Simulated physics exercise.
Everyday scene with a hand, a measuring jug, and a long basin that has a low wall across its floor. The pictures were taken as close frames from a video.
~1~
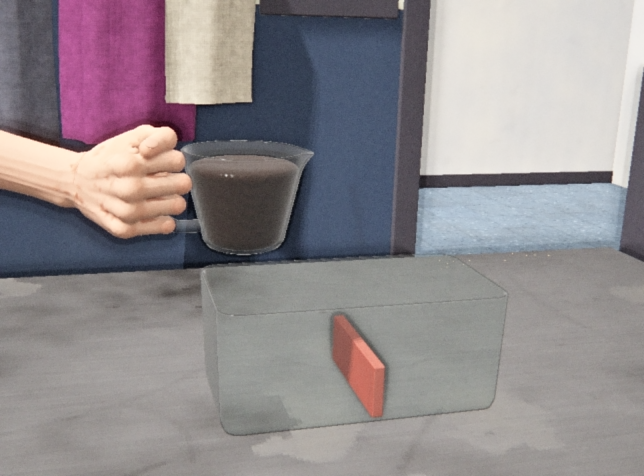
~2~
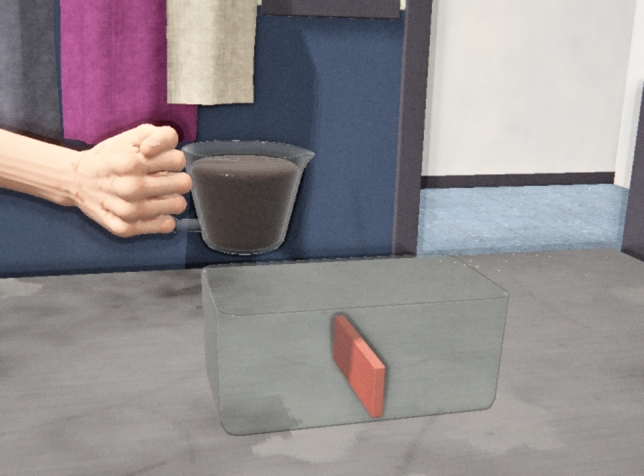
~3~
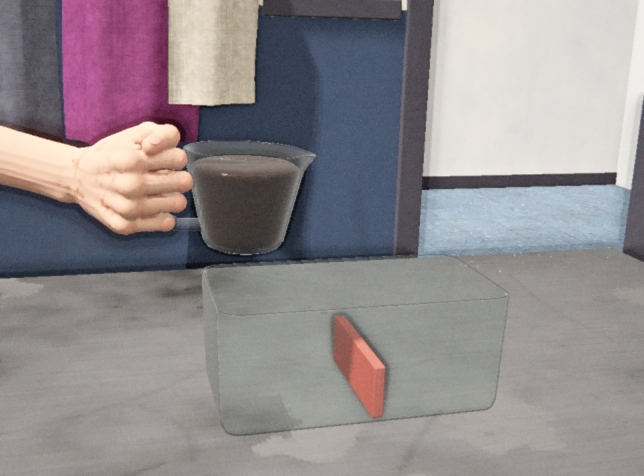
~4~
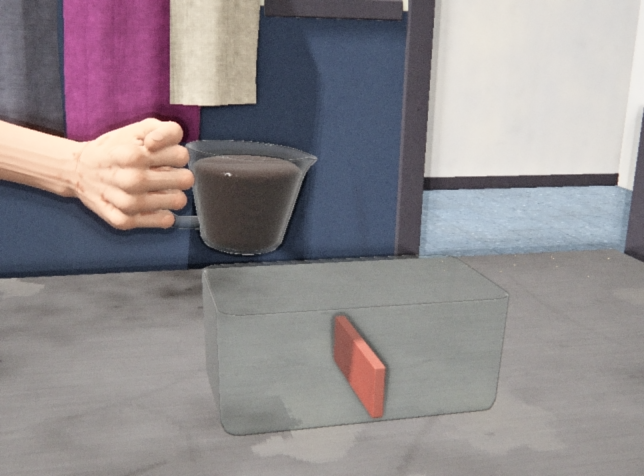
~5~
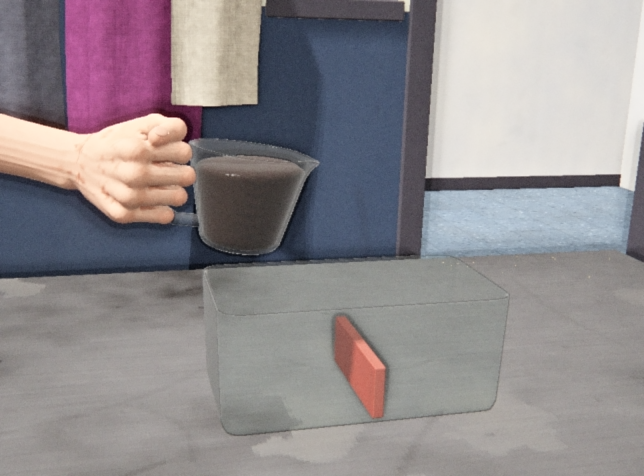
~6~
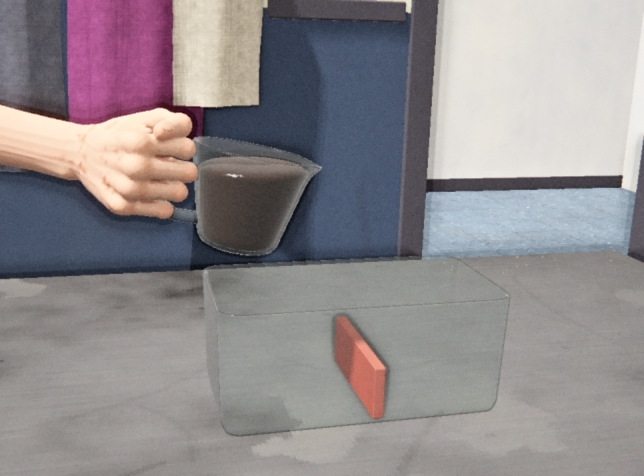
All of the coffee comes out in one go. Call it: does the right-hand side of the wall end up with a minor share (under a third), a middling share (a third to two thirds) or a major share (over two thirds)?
The right side gets a middling share.
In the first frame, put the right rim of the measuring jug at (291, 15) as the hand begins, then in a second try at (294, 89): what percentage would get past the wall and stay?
It comes to about 55 %, followed by about 40 %.
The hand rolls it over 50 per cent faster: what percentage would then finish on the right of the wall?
It comes to about 30 per cent.
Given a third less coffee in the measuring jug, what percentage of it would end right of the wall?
About 15 parts in a hundred, give or take.
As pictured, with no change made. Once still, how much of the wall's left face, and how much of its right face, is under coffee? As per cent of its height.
I get 20 % for the left and 20 % for the right.
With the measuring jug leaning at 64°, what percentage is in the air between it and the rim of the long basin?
About 20 per cent.
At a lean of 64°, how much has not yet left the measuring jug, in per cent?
Amount still in: Approx. 65 %.
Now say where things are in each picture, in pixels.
It leans 0°; its right rim is at (313, 151); the coffee meets the walls at (188, 165) and (297, 164); the long basin's rim runs from (209, 291) to (480, 275); the wall's top is at (358, 341), in the first frame.
It leans 0°; its right rim is at (314, 152); the coffee meets the walls at (189, 165) and (298, 163), in the second frame.
It leans 2°; its right rim is at (315, 154); the coffee meets the walls at (191, 164) and (299, 164), in the third frame.
It leans 4°; its right rim is at (317, 156); the coffee meets the walls at (192, 163) and (300, 165), in the fourth frame.
It leans 7°; its right rim is at (319, 160); the coffee meets the walls at (195, 163) and (303, 166), in the fifth frame.
It leans 11°; its right rim is at (321, 166); the coffee meets the walls at (197, 166) and (308, 167), in the sixth frame.
A moment on, the measuring jug is tipped part way and 66 per cent is still to pour, 3 is left of the wall and 11 right of it.
Next, the measuring jug is tipped on its side and 11 per cent is still to pour, 37 is left of the wall and 45 right of it.
Then the measuring jug is tipped right over and 0 per cent is still to pour, 54 is left of the wall and 45 right of it.
Later the measuring jug is tipped right over and 0 per cent is still to pour, 54 is left of the wall and 46 right of it.
In the end 54 per cent lies left of the wall, 46 right of it and 0 outside.
